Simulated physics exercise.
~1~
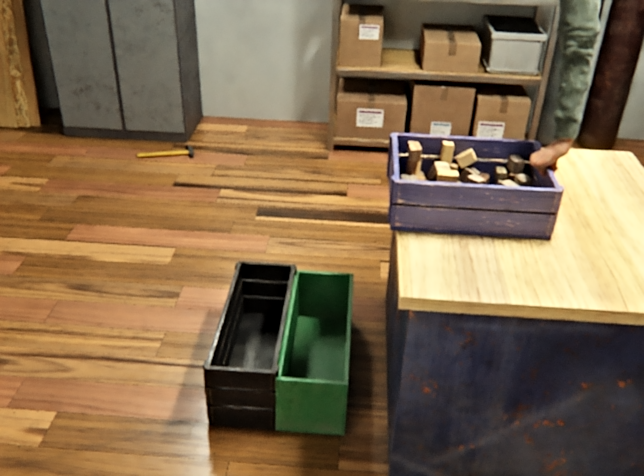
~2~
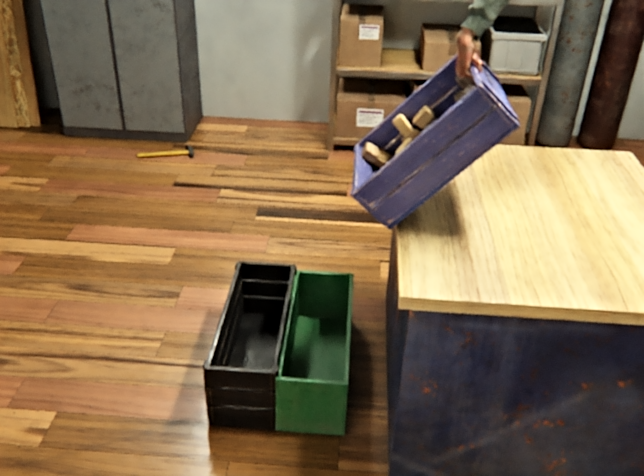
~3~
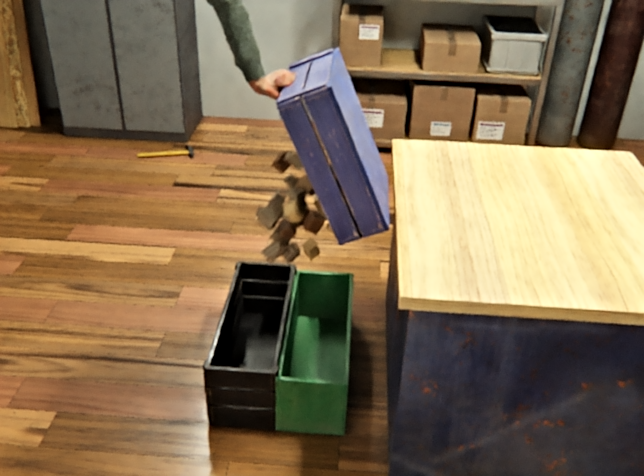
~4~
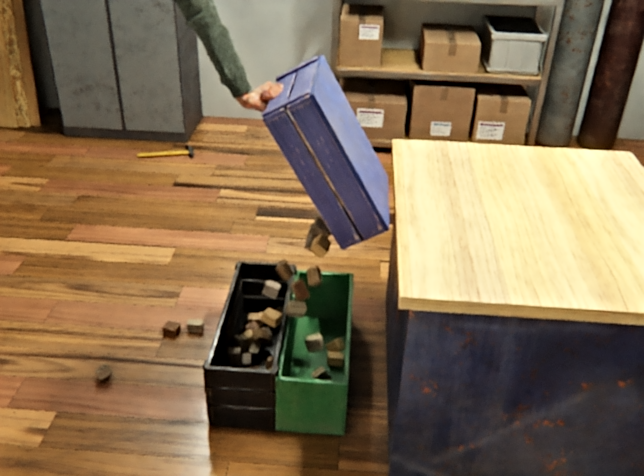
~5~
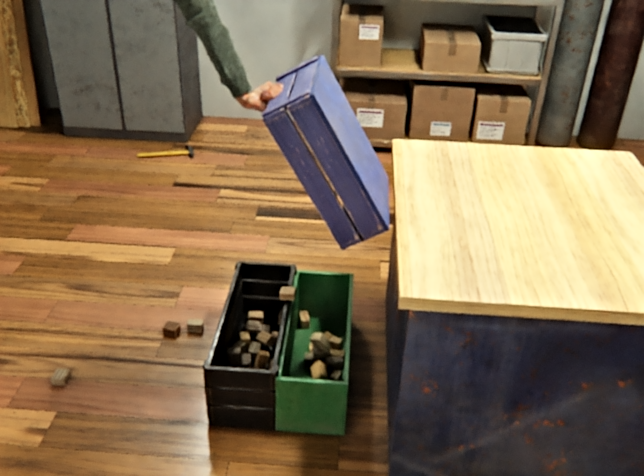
Hand tipping a blue crate of wooden blocks off a bench, spilling them into black and green boxes, a few landing on the floor.
